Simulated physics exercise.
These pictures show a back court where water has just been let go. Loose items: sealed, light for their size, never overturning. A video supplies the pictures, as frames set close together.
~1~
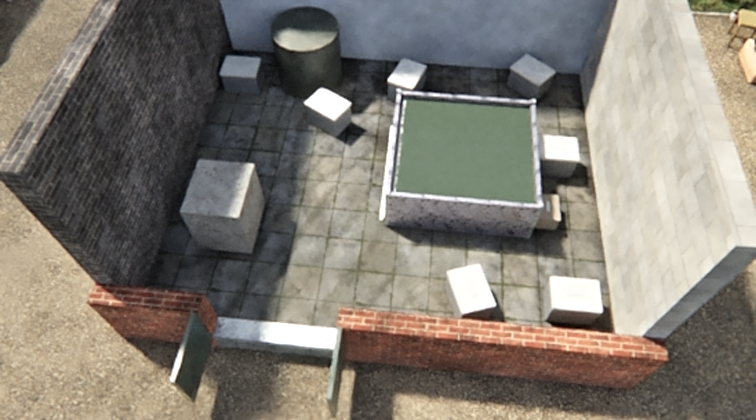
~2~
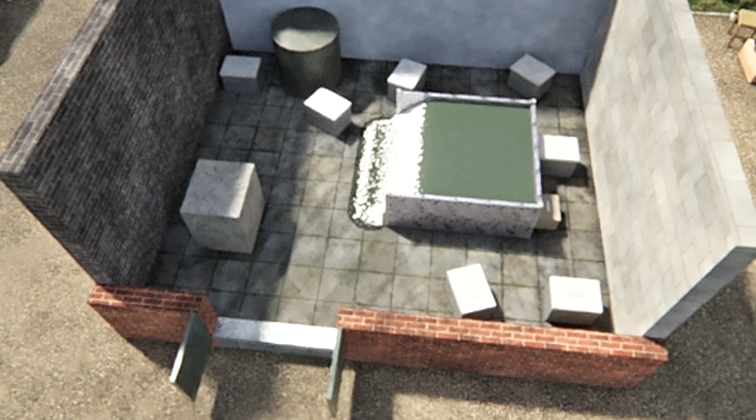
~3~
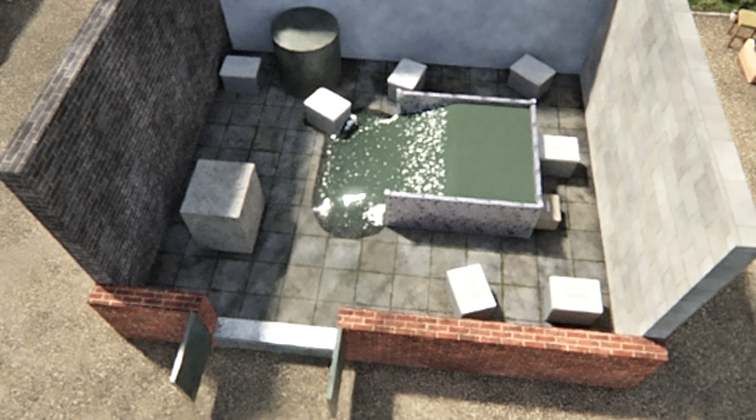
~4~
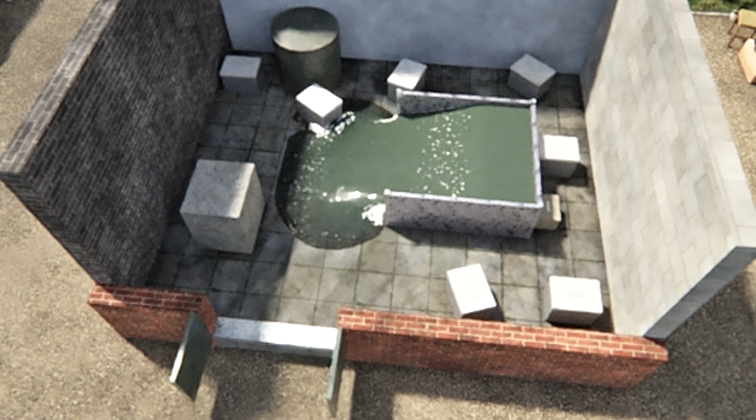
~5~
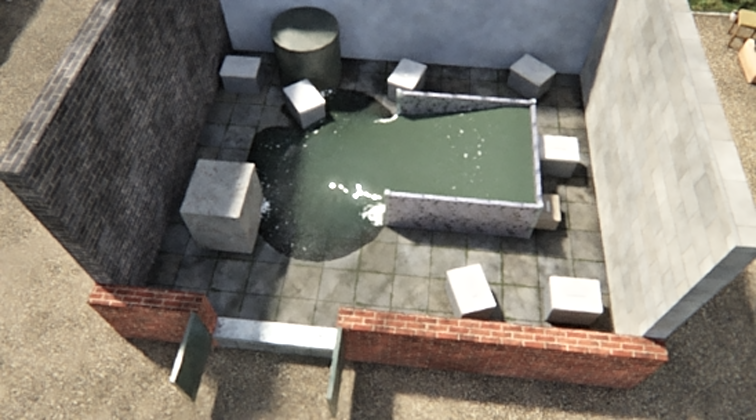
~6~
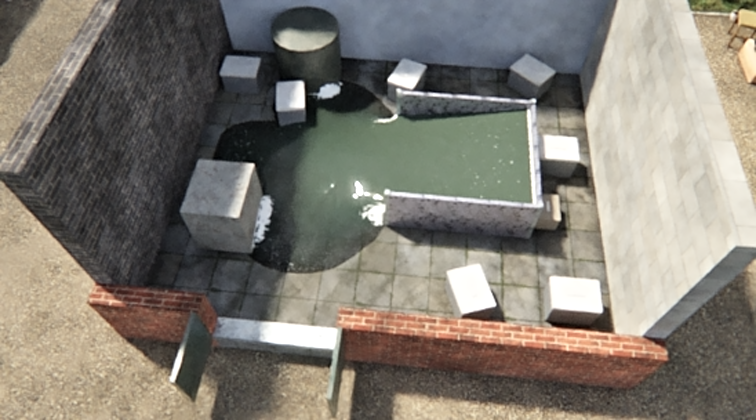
In a walled courtyard, green water pours left from a tank and pushes one pale block.
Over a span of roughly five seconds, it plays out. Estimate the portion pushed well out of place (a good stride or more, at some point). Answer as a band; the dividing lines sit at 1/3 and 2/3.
Less than 1/3.
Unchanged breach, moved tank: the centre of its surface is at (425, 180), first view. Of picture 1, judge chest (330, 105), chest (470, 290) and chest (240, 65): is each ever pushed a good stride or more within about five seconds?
Far enough, Not far, Far enough.
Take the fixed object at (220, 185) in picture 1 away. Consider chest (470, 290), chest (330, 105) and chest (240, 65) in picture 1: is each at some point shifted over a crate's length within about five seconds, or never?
Outcome in listed order - knocked clear, knocked clear, knocked clear.
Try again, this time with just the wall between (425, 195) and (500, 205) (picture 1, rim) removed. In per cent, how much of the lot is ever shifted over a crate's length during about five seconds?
Roughly 60 in a hundred.
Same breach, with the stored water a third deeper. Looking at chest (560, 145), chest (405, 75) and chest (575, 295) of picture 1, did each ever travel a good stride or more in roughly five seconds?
Fell short, went the distance, fell short.
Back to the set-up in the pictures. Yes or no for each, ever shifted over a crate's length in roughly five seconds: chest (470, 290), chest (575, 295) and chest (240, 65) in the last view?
In sequence: Fell short, fell short, covered the distance.
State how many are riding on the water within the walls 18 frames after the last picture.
2.
A moment on, 1 of 8 are well off their spots; 0 afloat.
Next, 2 of 8 are well off their spots; 1 afloat.
Later, 1 of 8 are well off their spots; 2 afloat.
In the end, 2 of 8 are well off their spots, and 2 have been at some point; 2 afloat.
